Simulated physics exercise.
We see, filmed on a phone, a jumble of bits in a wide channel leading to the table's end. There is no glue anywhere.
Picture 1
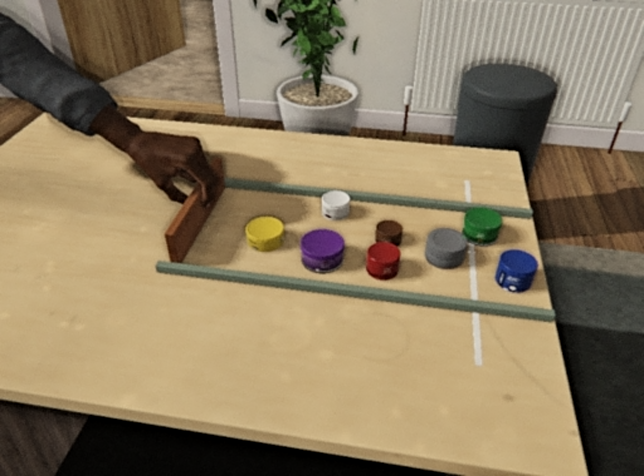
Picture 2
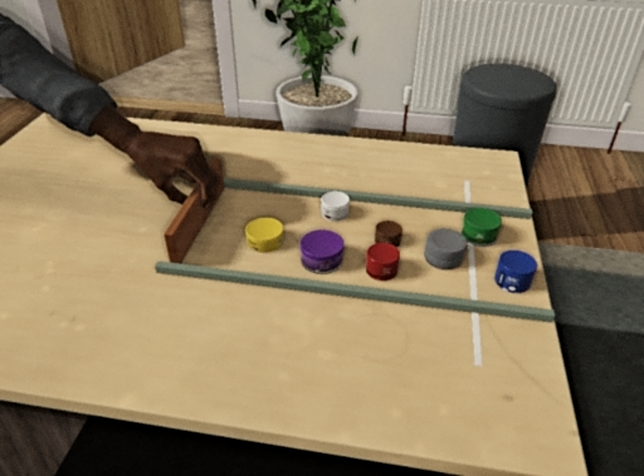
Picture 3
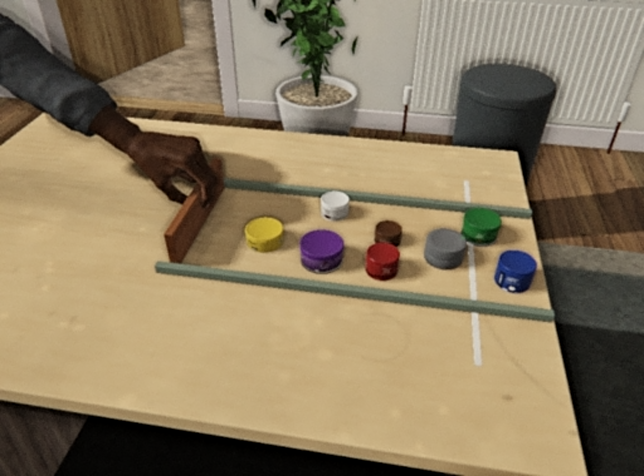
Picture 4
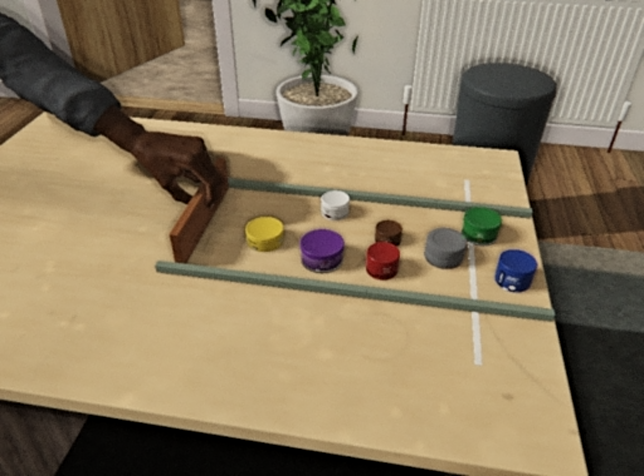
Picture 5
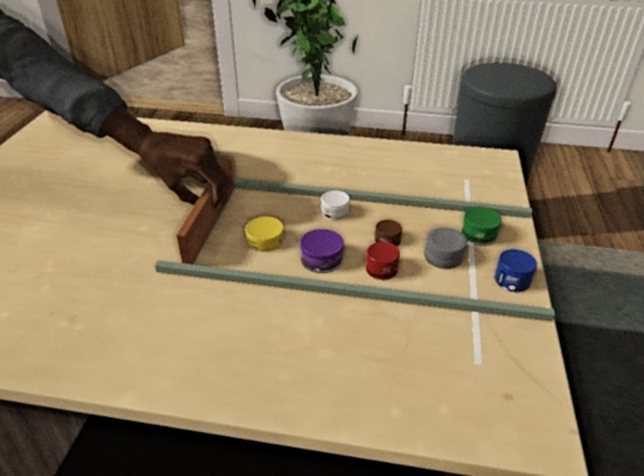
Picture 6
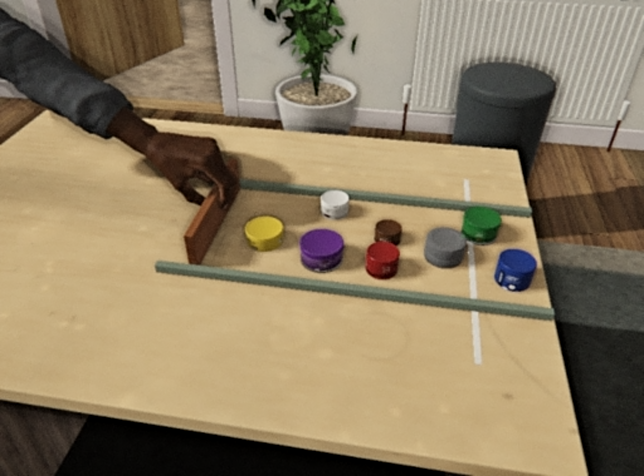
Wooden board held by a hand sliding slightly right between two green rails, the colourful round tubs ahead of it staying still.
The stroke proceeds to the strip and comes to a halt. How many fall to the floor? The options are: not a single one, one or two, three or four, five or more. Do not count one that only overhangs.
Answer: One or two.
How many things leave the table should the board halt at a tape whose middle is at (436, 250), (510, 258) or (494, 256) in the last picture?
It would be 0, then 4, then 3.
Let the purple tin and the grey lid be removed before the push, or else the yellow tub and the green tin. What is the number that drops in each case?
You'd count 0 the first time and 0 the second time.
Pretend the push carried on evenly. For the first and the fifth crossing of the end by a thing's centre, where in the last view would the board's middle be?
The middle is near (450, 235) first and near (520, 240) after.
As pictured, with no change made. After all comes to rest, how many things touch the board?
The number is 4.
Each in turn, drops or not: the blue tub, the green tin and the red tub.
Result - blue tub fallen, green tin retained, red tub retained.
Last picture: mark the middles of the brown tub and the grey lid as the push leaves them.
The brown tub at (484, 236), the grey lid at (532, 254).
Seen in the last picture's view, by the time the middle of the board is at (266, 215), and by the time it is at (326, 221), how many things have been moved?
1 by the first point, 4 by the second.
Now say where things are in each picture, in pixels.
In the first frame, blue tub (516, 271); green tin (482, 227); grey lid (446, 248); board (198, 208); tape (472, 255).
In the second frame, green tin (481, 227); brown tub (388, 235).
In the third frame, grey lid (445, 249); board (197, 208).
In the fourth frame, blue tub (515, 271); white tub (335, 206).
In the fifth frame, green tin (481, 226); red tub (383, 261).
In the sixth frame, blue tub (515, 270); green tin (481, 226); grey lid (445, 248); board (215, 210); tape (471, 254).
A little later, none off yet; blue tub at rest near (515, 270); green tin at rest near (481, 226); grey lid at rest near (445, 248).
Next, none off yet; blue tub moving near (520, 270); green tin at rest near (481, 226); grey lid shifted about its own width near (484, 251).
When it is over, the number that fall off is one or two; down, blue tub.
